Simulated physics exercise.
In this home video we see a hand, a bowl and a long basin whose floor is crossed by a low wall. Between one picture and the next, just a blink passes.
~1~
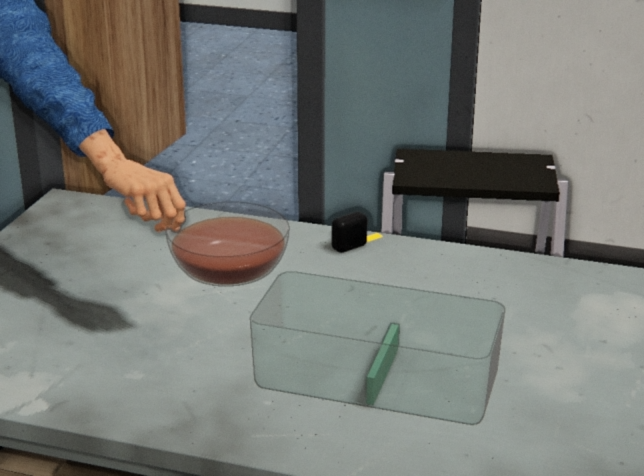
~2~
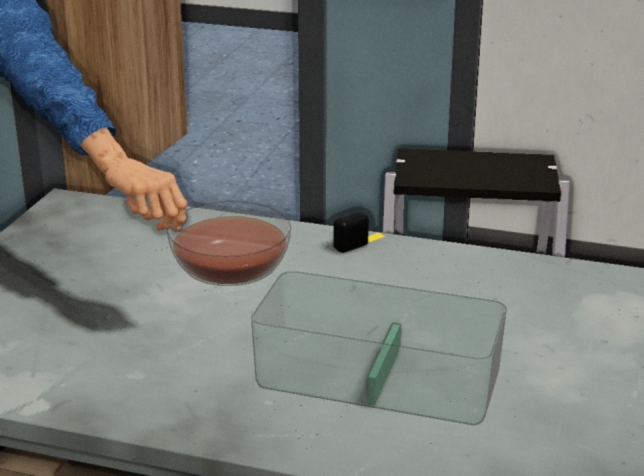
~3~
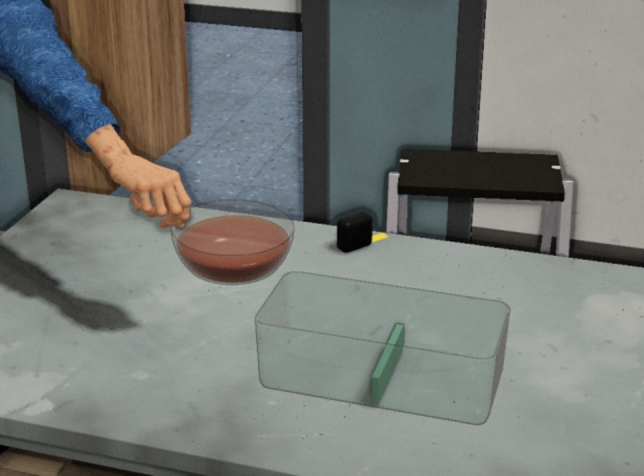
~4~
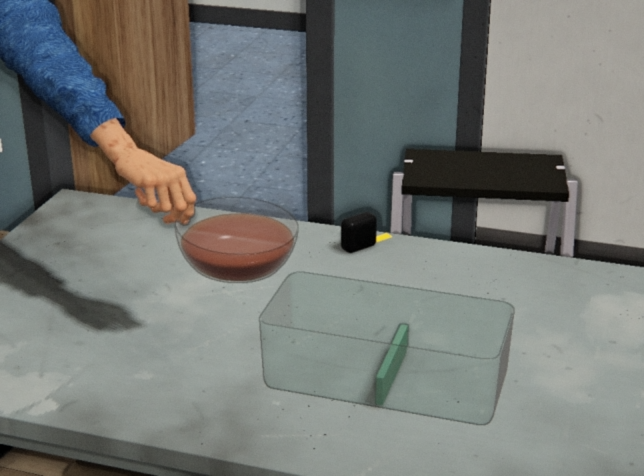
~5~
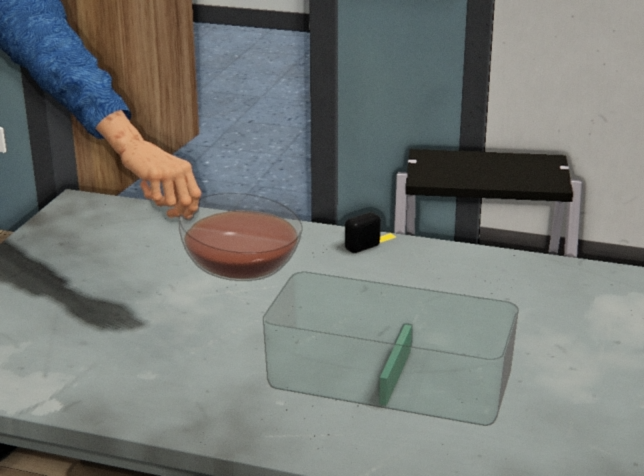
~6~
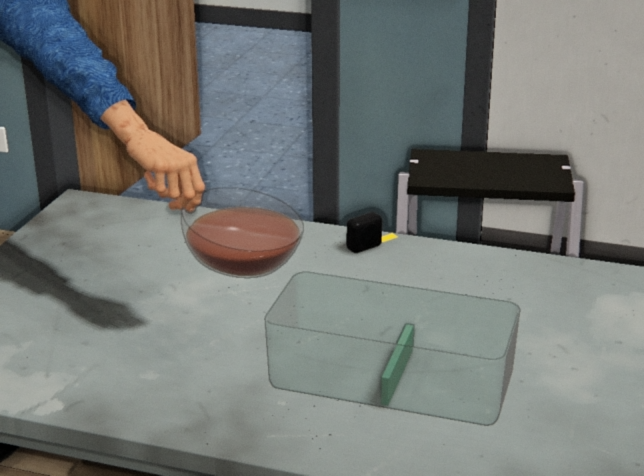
A grey, mottled tabletop in a room with teal and pale walls and a wooden panel is seen from above at an angle. A blue-sleeved arm at left holds a clear bowl of reddish-brown liquid behind a long, see-through basin crossed by a low green wall, with a small black-and-yellow object and a black-topped stool beyond. The view shifts slightly leftward as the hand gradually tilts the bowl a little rightward.
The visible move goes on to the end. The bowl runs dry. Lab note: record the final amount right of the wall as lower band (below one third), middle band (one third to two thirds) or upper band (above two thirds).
Recorded: Lower band.
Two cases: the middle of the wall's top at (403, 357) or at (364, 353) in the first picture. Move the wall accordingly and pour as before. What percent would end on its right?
Try one about 10 %, try two about 35 %.
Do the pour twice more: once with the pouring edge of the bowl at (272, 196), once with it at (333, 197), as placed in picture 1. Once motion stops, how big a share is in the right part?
It would come to near 5 per cent, and then near 90 per cent.
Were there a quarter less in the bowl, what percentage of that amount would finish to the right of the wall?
Near 5 in a hundred.
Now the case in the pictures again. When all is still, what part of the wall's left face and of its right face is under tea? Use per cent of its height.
About 60 left, about 0 right.
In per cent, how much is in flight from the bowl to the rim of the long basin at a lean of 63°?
Estimated: 35 per cent or thereabouts.
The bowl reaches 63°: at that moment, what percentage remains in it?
My estimate is close to 50 percent remaining.
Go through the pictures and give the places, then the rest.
In the first frame, tilt 0°; pouring edge (286, 237); surface from (177, 232) to (284, 247); the long basin's rim runs from (265, 296) to (498, 332); the wall's top is at (383, 351).
In the second frame, tilt 0°; pouring edge (287, 237); surface from (178, 231) to (285, 247).
In the third frame, tilt 2°; pouring edge (291, 237); surface from (182, 230) to (289, 246).
In the fourth frame, tilt 4°; pouring edge (295, 238); surface from (186, 229) to (293, 244).
In the fifth frame, tilt 7°; pouring edge (298, 238); surface from (190, 225) to (297, 242).
In the sixth frame, tilt 11°; pouring edge (300, 238); surface from (192, 221) to (299, 239).
A moment on, the bowl is tipped part way and 51 per cent is still to pour, 12 is left of the wall and 0 right of it.
Next, the bowl is tipped on its side and 3 per cent is still to pour, 85 is left of the wall and 2 right of it.
Then the bowl is tipped right over and 0 per cent is still to pour, 95 is left of the wall and 3 right of it.
Later the bowl is tipped right over and 0 per cent is still to pour, 94 is left of the wall and 4 right of it.
At rest 94 per cent lies left of the wall, 4 right of it and 1 outside.
